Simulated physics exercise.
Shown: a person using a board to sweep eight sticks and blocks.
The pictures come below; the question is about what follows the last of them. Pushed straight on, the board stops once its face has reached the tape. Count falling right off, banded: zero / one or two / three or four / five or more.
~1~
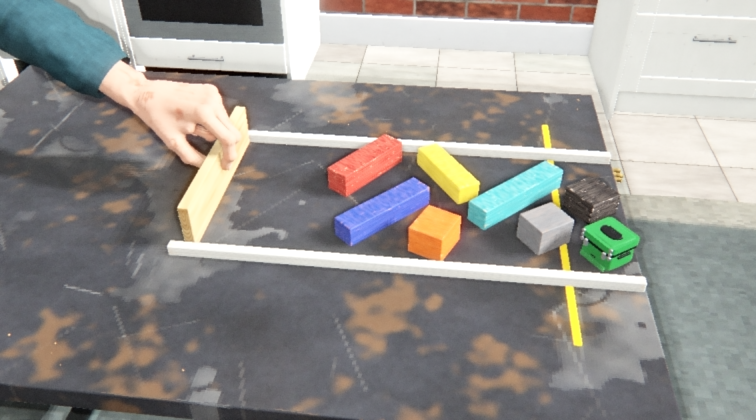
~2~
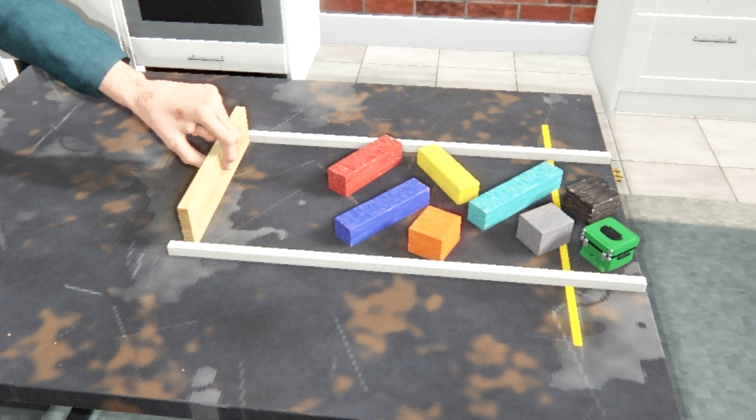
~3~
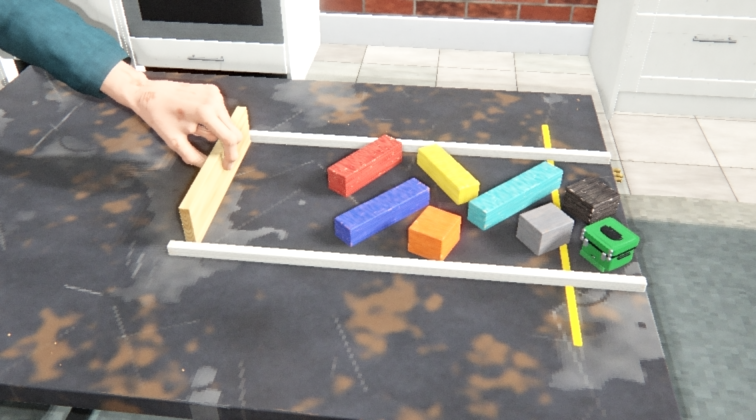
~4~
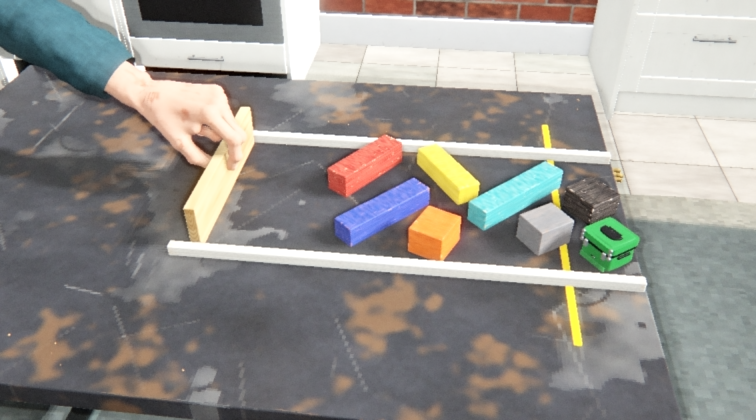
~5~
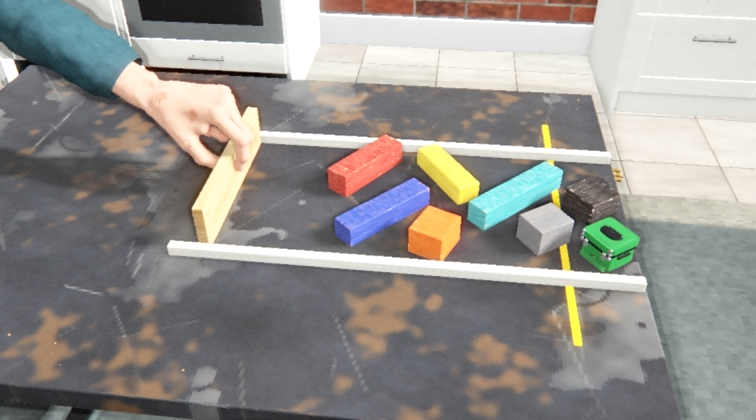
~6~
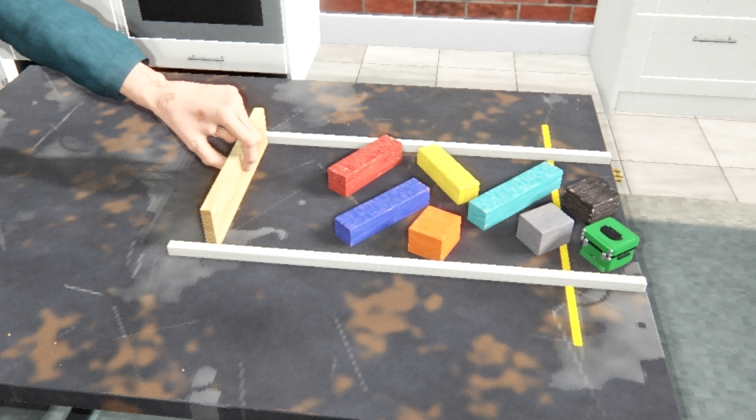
Band: Three or four.
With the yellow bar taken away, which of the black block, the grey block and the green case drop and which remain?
As for the black block, it is not retained; the grey block is not retained; the green case is not retained.
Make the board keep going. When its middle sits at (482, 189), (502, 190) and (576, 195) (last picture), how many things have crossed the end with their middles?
Over the end: 0, 0, 5.
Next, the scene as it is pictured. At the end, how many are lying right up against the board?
The figure is 2.
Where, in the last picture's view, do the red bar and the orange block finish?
For the red bar it's (567, 176), and for the orange block it's (616, 253).
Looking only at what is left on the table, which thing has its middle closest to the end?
The yellow bar.
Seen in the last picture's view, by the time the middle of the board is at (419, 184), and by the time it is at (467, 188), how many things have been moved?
Counting first: 4, next 7.
Soon after, none off yet; green case at rest near (608, 246); black block at rest near (591, 201); grey block at rest near (545, 229).
At rest, the number that fall off is three or four; fallen, turquoise bar, grey block, black block and green case.
